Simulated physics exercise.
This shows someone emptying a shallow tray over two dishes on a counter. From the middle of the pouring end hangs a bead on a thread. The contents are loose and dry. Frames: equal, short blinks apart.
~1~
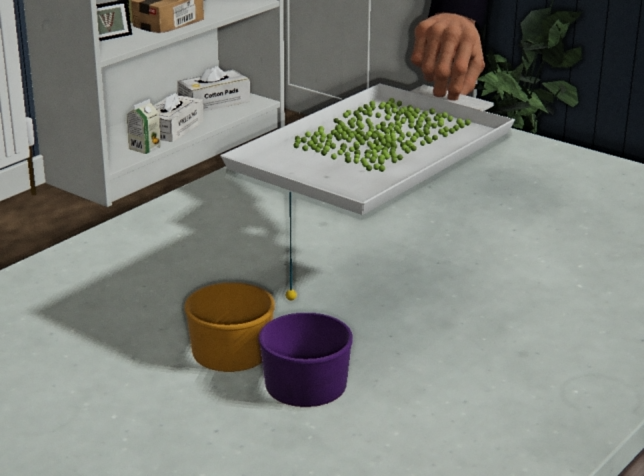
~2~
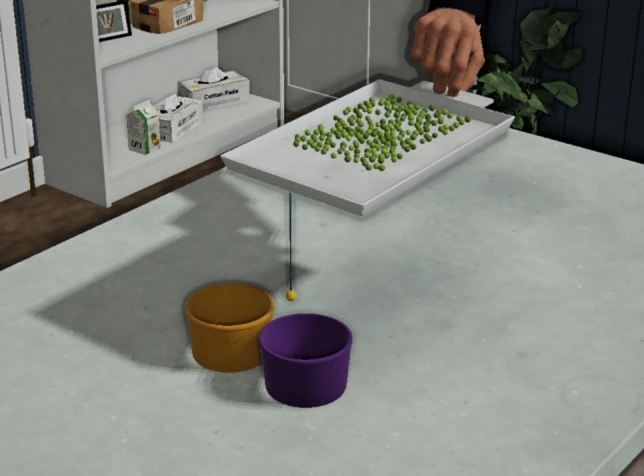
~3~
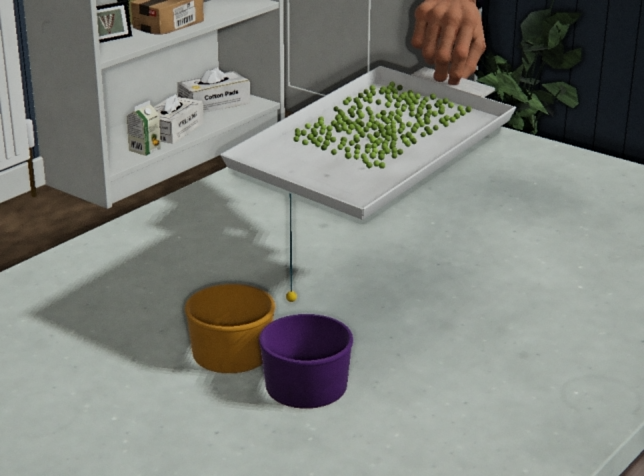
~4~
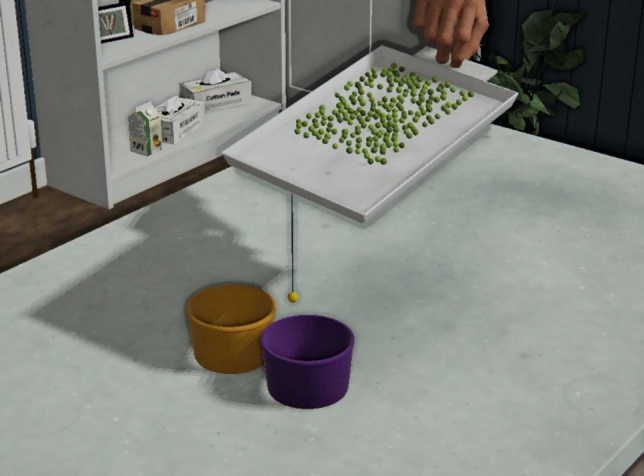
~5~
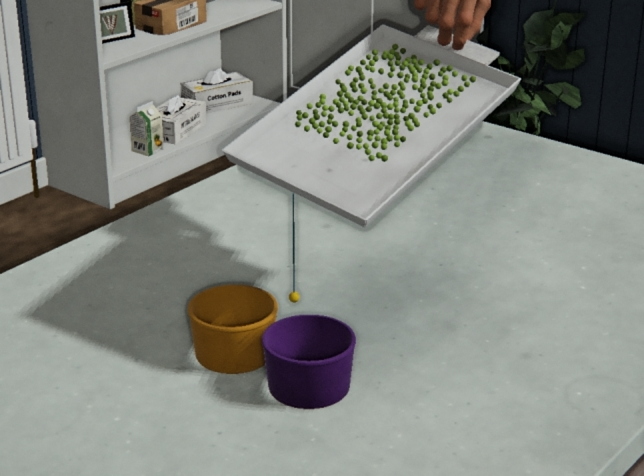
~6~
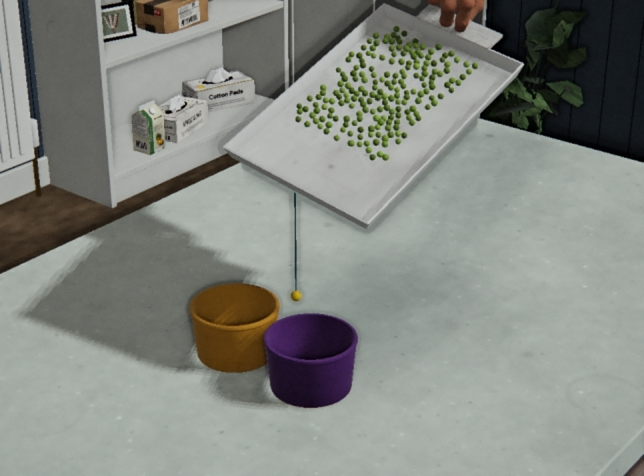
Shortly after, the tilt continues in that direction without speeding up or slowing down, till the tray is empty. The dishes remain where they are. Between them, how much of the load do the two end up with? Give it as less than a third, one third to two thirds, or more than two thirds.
Short of a third.
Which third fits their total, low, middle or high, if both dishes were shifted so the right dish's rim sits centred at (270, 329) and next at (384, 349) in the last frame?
For the first try it's below one third, and for the second it's the middle third.
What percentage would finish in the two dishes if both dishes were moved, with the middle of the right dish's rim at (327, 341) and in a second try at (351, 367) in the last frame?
The first position comes out at 50 per cent, the other at 60 per cent.
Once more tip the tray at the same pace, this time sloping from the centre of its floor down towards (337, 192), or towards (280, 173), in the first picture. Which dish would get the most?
The rightmost dish, then the leftmost dish.
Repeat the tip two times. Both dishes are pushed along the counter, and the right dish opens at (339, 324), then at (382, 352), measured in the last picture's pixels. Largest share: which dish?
Going by the two tries in order: The right-placed dish, then the right-placed dish.
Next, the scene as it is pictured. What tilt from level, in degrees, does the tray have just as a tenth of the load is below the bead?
A tilt of roughly 65°.
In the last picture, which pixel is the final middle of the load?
Roughly at (351, 414), give or take.
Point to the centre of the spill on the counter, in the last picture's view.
Roughly pixel (366, 429).
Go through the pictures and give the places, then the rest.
Corners of the pouring end near (228, 155) and (363, 200), level; middle of the load near (376, 133), dried peas; left dish near (201, 340); right dish near (277, 374); bead on its thread near (291, 295), in the first picture.
Corners of the pouring end near (228, 155) and (362, 202), level; middle of the load near (376, 131), in the second picture.
Corners of the pouring end near (228, 154) and (363, 205), tipped barely, lowest at the right corner; middle of the load near (377, 124), in the third picture.
Corners of the pouring end near (228, 152) and (364, 211), tipped a little, lowest at the right corner; middle of the load near (378, 112), in the fourth picture.
Corners of the pouring end near (229, 149) and (365, 215), tipped clearly, lowest at the right corner; middle of the load near (379, 101), in the fifth picture.
Corners of the pouring end near (230, 146) and (367, 218), tipped clearly, lowest at the right corner; middle of the load near (380, 92), near half on the move; left dish near (206, 341); right dish near (282, 375), in the sixth picture.
Shortly afterwards, tray tipped steeply; near half on the tray; only a few in the right dish; a little outside both; near half in the air.
Next, tray tipped past a quarter turn; a little on the tray; near a quarter in the right dish; near two thirds outside both; a little in the air.
Some moments later, tray tipped past a quarter turn; near a quarter in the right dish; the bulk outside both.
In the end, tray tipped past a quarter turn; near a quarter in the right dish; none at all in the left dish; the bulk outside both.
